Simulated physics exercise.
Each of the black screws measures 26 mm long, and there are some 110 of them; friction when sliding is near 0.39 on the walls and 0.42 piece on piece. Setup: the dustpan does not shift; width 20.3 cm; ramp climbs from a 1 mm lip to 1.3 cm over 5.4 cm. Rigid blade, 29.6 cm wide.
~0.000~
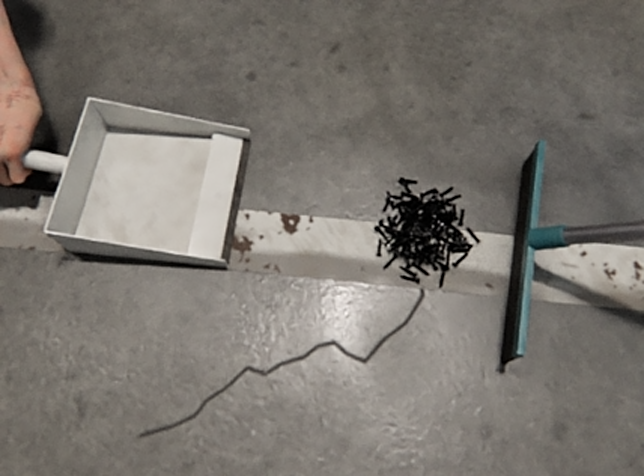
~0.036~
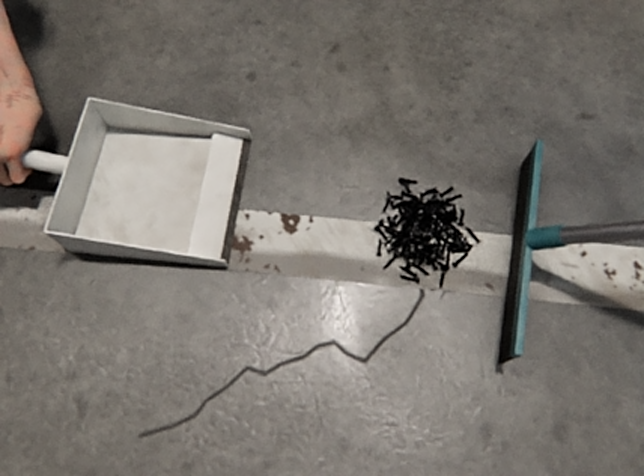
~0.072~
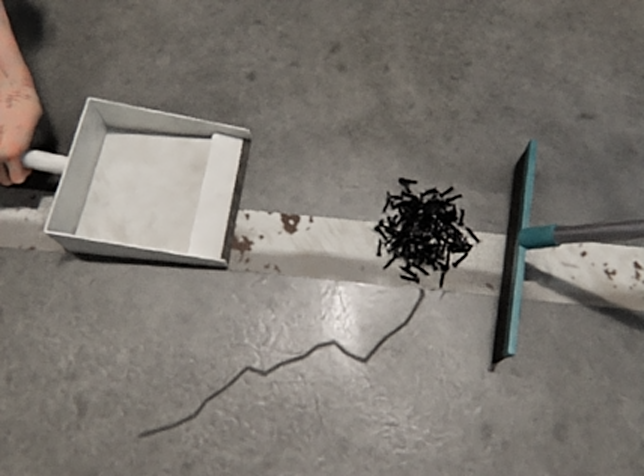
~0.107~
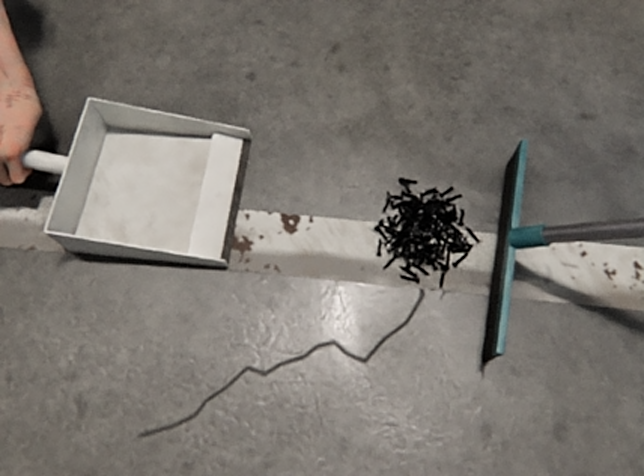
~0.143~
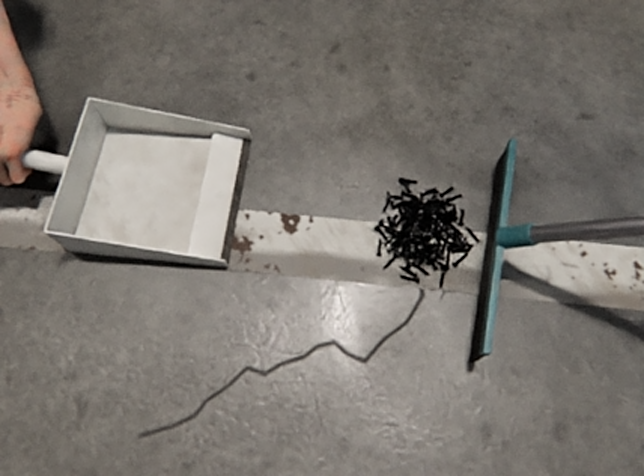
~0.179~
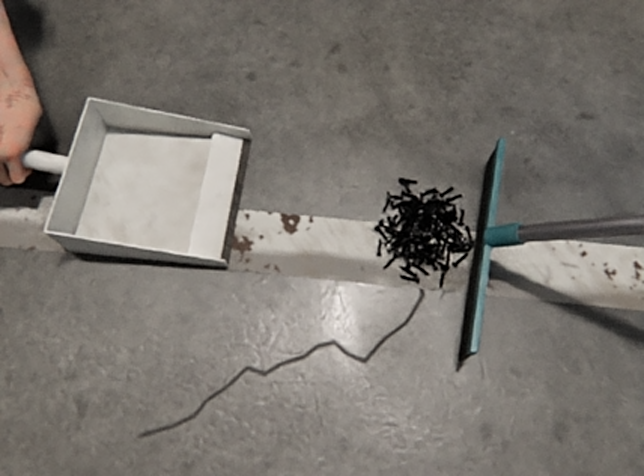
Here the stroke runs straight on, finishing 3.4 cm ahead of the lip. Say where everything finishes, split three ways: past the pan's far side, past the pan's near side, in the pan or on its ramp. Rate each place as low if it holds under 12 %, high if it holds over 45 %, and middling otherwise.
Past the pan's far side - low; past the pan's near side - low; in the pan or on its ramp - low.
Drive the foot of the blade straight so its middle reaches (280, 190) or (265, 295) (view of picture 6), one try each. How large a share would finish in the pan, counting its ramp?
First try around 10 %, second try around 0 %.
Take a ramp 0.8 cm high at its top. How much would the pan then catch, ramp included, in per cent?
Estimate with the new ramp: Some 5 in a hundred.
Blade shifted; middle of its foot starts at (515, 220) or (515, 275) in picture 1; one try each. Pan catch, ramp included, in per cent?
Close to 10 in a hundred, then close to 0 in a hundred.
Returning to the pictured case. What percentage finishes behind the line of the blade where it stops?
Roughly 5 per cent of it.
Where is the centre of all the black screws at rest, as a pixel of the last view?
Close to pixel (257, 213).
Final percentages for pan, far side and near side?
Far side - 5; near side - 5; pan - 5.
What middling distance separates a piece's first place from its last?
About 24 cm.
Then, at 0.51 s, middle of the blade 20 cm from the lip; 0 % over the lip, far side 0 %, near side 5 %.
After 0.72 s, middle of the blade 11 cm from the lip; 0 % over the lip, far side 0 %, near side 5 %.
After 1.05 s, middle of the blade 5 cm from the lip; 5 % over the lip, far side 5 %, near side 5 %.
In the end, at 1.4 s, far side 5 %, near side 5 %, pan 5 %, in front of the lip or behind the blade 85 %.
